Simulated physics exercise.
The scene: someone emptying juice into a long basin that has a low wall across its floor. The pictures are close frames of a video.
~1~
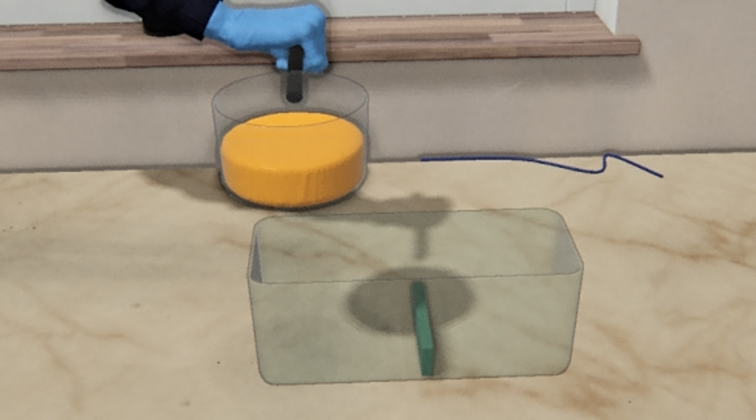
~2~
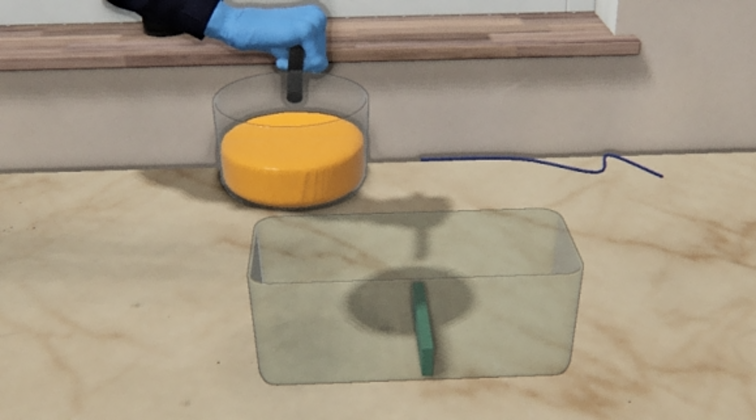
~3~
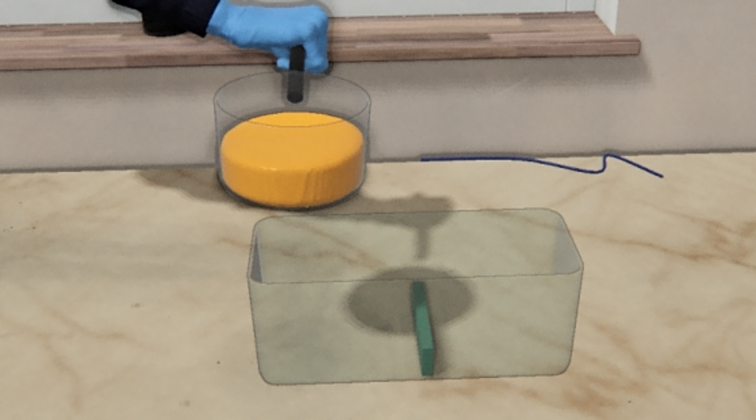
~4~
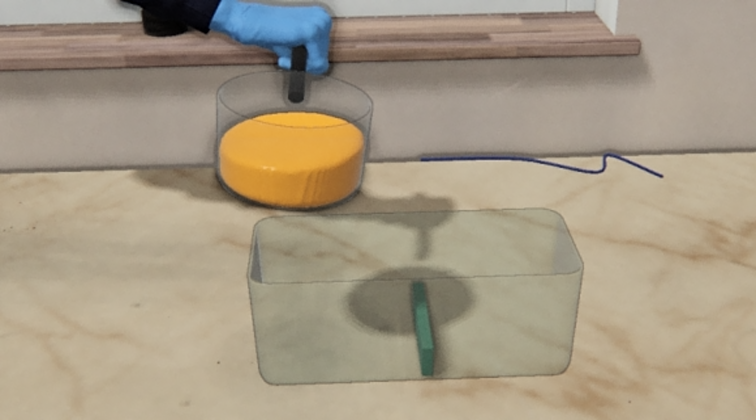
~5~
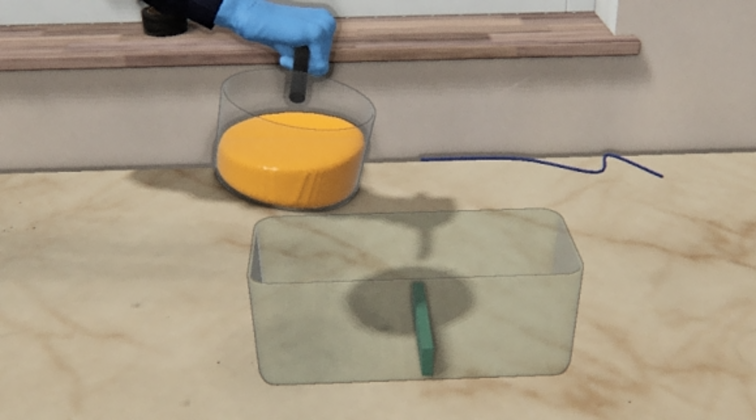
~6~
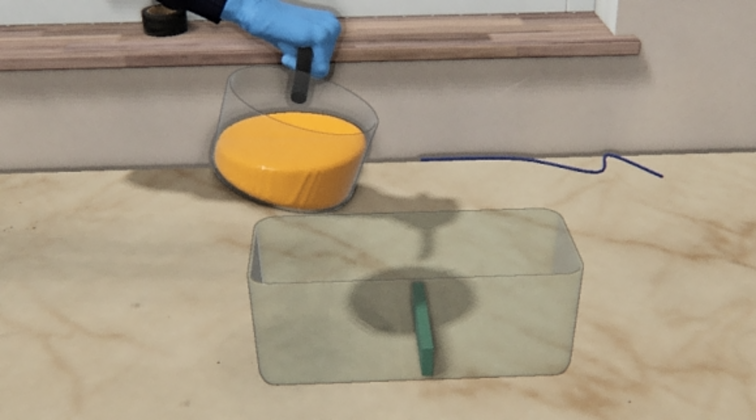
On a marble-patterned counter, a blue-gloved hand slowly tilting a clear container of orange juice rightward behind a long, empty transparent basin.
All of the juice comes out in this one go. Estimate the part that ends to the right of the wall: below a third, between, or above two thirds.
In the end between a third and two thirds is right of the wall.
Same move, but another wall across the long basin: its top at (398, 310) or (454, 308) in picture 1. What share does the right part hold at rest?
About 70 and 5 per cent.
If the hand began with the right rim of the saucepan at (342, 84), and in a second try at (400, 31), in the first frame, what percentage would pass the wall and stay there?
About 20 and 90 per cent.
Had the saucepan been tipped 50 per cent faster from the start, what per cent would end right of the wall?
Some 35 per cent.
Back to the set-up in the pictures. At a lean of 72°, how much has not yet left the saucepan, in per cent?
It comes to 70 per cent or so.
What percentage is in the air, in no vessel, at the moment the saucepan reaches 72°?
Roughly 25 in a hundred.
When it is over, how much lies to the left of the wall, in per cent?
Some 55 per cent.
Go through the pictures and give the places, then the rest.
In the first frame, it leans 0°; its right rim is at (367, 98); the juice meets the walls at (221, 138) and (364, 134); the long basin's rim runs from (252, 251) to (571, 241); the wall's top is at (423, 315).
In the second frame, it leans 1°; its right rim is at (368, 99); the juice meets the walls at (222, 139) and (364, 134).
In the third frame, it leans 3°; its right rim is at (369, 101); the juice meets the walls at (222, 138) and (364, 135).
In the fourth frame, it leans 7°; its right rim is at (372, 106); the juice meets the walls at (221, 138) and (365, 136).
In the fifth frame, it leans 12°; its right rim is at (374, 113); the juice meets the walls at (220, 138) and (365, 136).
In the sixth frame, it leans 18°; its right rim is at (376, 121); the juice meets the walls at (218, 138) and (367, 137).
A moment on, the saucepan is tipped part way and 68 per cent is still to pour, 4 is left of the wall and 3 right of it.
Next, the saucepan is tipped right over and 15 per cent is still to pour, 33 is left of the wall and 42 right of it.
Then the saucepan is tipped right over and 0 per cent is still to pour, 56 is left of the wall and 42 right of it.
Later the saucepan is tipped right over and 0 per cent is still to pour, 57 is left of the wall and 43 right of it.
At rest 57 per cent lies left of the wall, 43 right of it and 0 outside.
